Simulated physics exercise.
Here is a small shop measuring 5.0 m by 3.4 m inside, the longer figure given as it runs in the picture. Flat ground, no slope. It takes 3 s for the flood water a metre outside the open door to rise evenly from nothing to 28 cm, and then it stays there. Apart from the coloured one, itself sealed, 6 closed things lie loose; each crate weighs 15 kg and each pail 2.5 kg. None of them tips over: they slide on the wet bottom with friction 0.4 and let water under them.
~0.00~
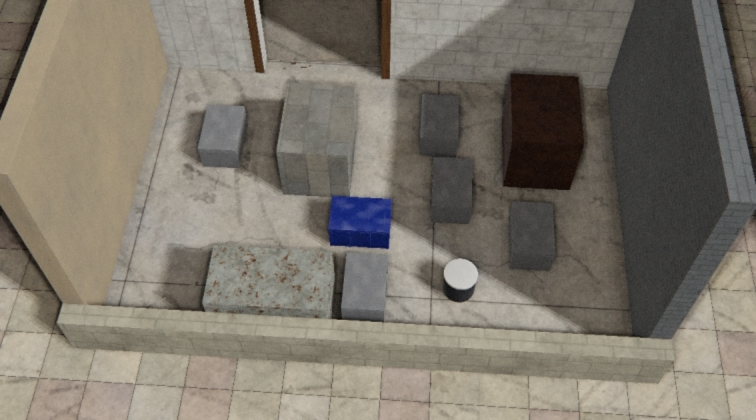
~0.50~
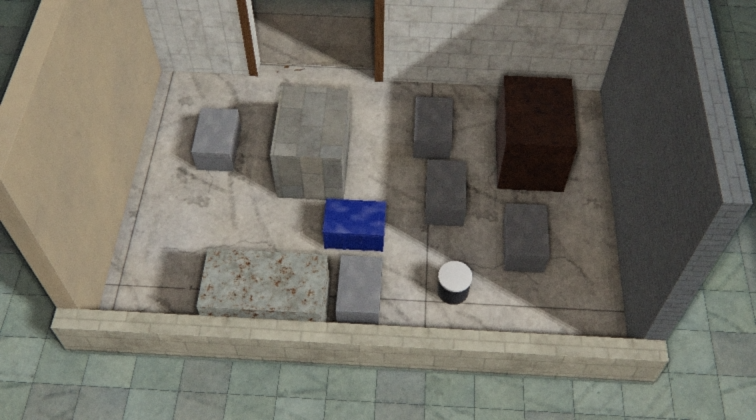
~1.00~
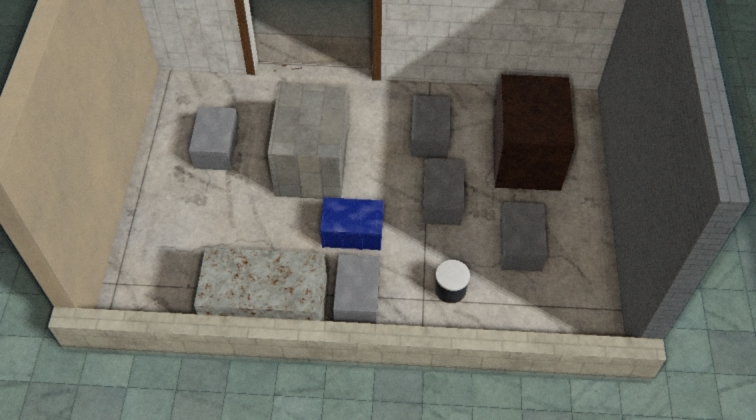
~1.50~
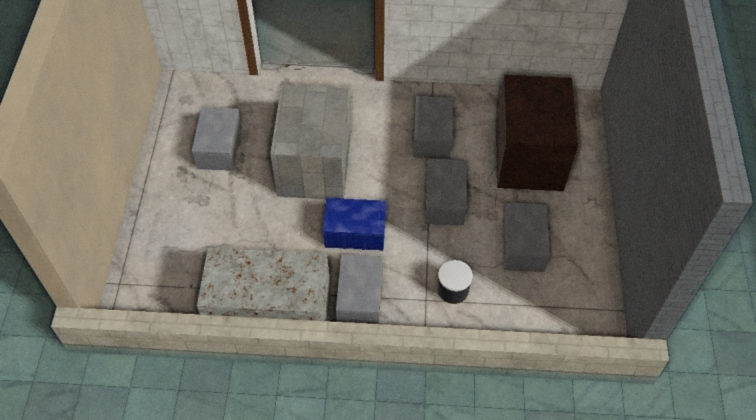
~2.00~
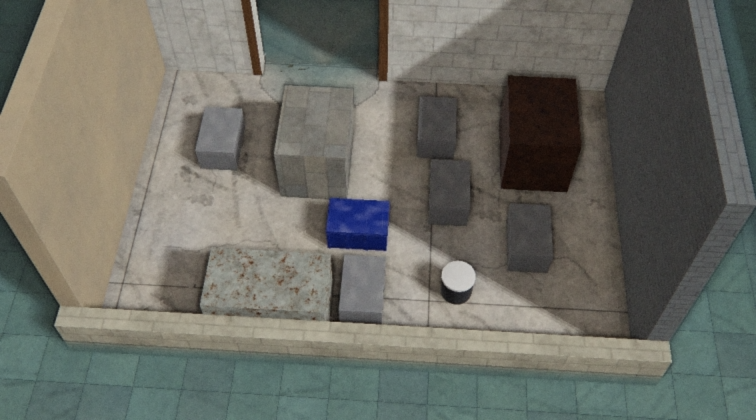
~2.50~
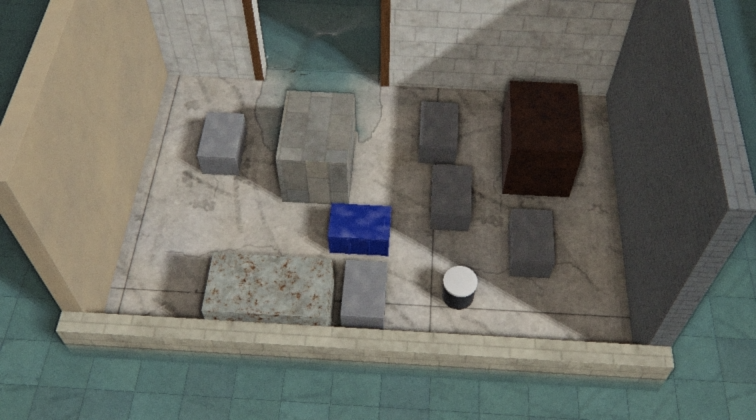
Greenish water spreading over the paving around a small roofless shop, then creeping through the back doorway as the blue crate stays put.
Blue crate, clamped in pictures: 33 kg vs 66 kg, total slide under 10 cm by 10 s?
Watching this, only the bigger ballast does the job.
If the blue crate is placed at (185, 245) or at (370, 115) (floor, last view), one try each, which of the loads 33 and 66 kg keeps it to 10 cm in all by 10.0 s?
Try by try, must use the heavier; no option works.
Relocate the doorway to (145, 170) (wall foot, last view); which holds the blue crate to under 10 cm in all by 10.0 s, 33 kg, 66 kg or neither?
Under that setup, the heavy option is needed.
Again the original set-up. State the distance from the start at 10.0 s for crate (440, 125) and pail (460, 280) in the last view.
Shifts: 50 cm / 120 cm.
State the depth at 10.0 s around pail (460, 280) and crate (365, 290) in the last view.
About 14 and 16 cm.
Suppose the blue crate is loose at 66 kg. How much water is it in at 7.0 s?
Depth: Approx. 6 cm.
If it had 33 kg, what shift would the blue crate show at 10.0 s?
About 20 cm.
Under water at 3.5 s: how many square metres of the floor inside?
Somewhere around 4.5 m2, roughly.
After 3.5 s the blue crate would be 0 cm from its start with 33 kg and 0 cm from its start with 66 kg; 0 cm of water round it then.
After 4.5 s the blue crate would be 0 cm from its start with 33 kg and 0 cm from its start with 66 kg; 2 cm of water round it then.
After 7.0 s the blue crate would be 0 cm from its start with 33 kg and 0 cm from its start with 66 kg; 6 cm of water round it then.
After 10.0 s the blue crate would be 24 cm from its start with 33 kg and 0 cm from its start with 66 kg; 13 cm of water round it then.
